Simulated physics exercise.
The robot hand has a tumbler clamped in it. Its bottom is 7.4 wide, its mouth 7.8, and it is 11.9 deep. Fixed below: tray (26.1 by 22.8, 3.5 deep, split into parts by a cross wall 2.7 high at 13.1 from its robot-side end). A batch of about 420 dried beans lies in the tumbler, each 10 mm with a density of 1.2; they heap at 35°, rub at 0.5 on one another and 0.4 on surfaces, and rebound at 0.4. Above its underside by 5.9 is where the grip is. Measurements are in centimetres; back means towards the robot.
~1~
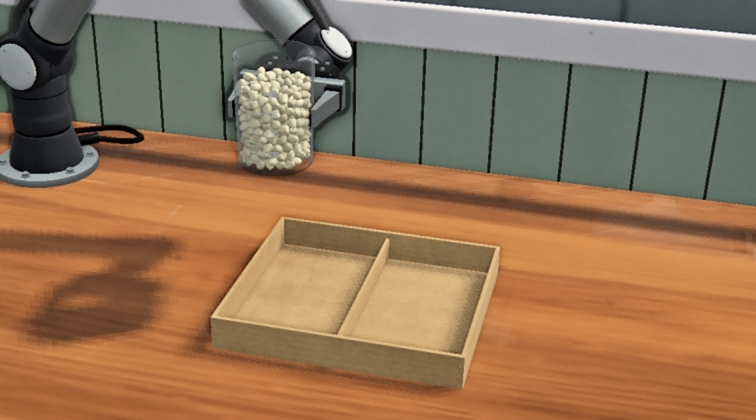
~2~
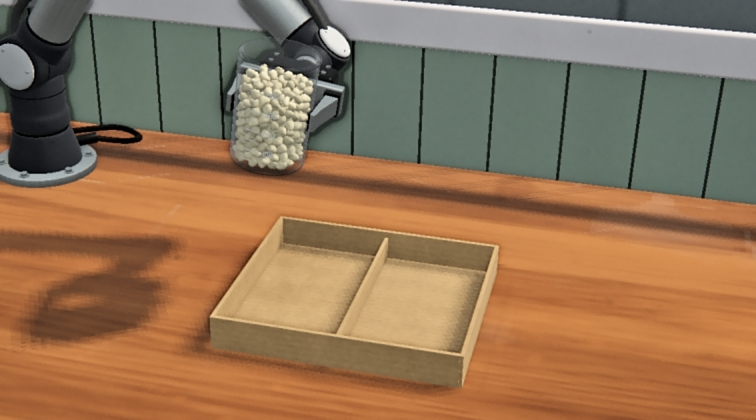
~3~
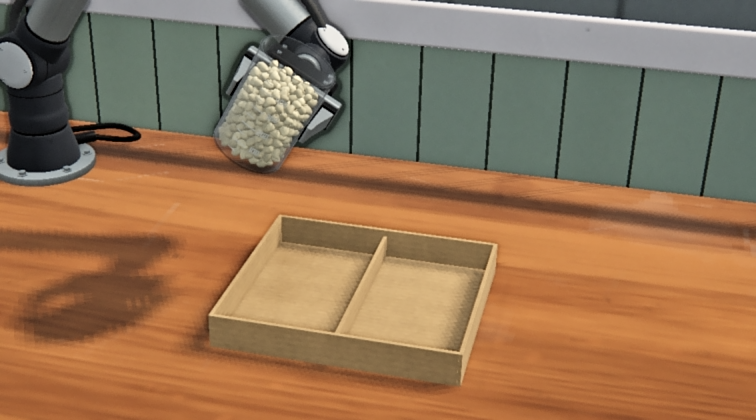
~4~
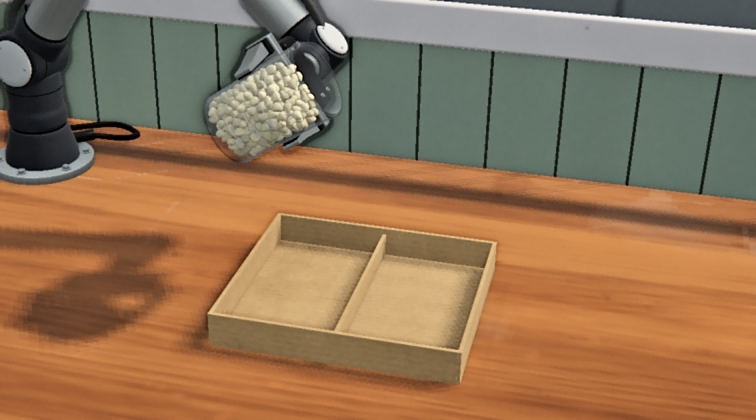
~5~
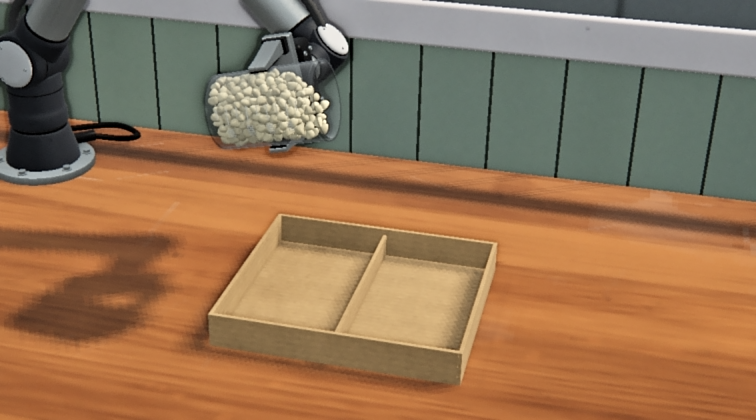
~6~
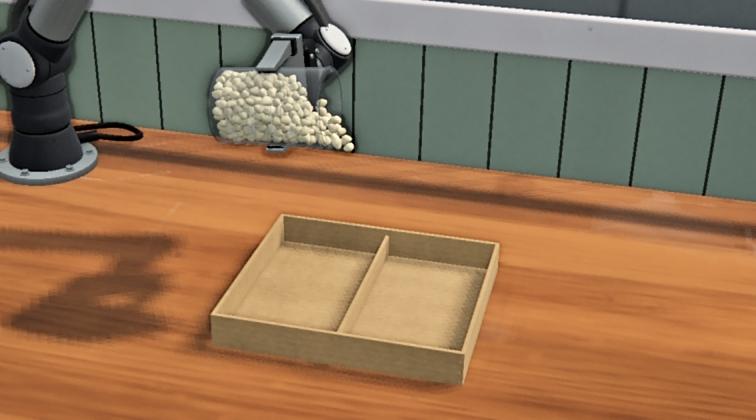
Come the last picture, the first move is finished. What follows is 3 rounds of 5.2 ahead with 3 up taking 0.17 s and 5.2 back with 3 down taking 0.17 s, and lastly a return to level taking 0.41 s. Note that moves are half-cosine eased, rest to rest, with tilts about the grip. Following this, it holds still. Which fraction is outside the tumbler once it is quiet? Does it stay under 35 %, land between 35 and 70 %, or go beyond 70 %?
It goes beyond 70 %.
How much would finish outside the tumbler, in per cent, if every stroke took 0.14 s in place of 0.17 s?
Estimate: Near 90 per cent.
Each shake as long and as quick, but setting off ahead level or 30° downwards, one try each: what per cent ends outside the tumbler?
Roughly 70 per cent, then 45 per cent.
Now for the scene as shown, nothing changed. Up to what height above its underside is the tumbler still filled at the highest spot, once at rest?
Around 4.0 cm up.
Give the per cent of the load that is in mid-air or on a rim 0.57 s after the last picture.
My guess is some 2 in a hundred.
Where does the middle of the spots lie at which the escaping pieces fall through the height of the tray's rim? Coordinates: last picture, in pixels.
Check roughly (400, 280) in the last picture.
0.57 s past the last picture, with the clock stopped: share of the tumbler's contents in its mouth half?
I'd guess about 75 percent of it.
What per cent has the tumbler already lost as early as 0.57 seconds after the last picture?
By then near 45 % is out.
Then, 0.57 s on, tilted 85° forward, highest piece 26 above the table; 227 in the tumbler, 154 in the far-side part, 28 in the robot-side part, 1 on the table or floor, 8 in flight or on a rim.
Then, 1.14 s on, tilted 67° forward, highest piece 23 above the table; 279 in the far-side part, 76 in the tumbler, 58 in the robot-side part, 3 on the table or floor, 2 in flight or on a rim.
Then, 1.63 s on, level, highest piece 21 above the table; 280 in the far-side part, 76 in the tumbler, 59 in the robot-side part, 3 on the table or floor.
Then, 2.68 s on, level, highest piece 21 above the table; 280 in the far-side part, 76 in the tumbler, 59 in the robot-side part, 3 on the table or floor.
In the end, 280 in the far-side part, 76 in the tumbler, 59 in the robot-side part, 3 on the table or floor. That is 82 % outside the tumbler.
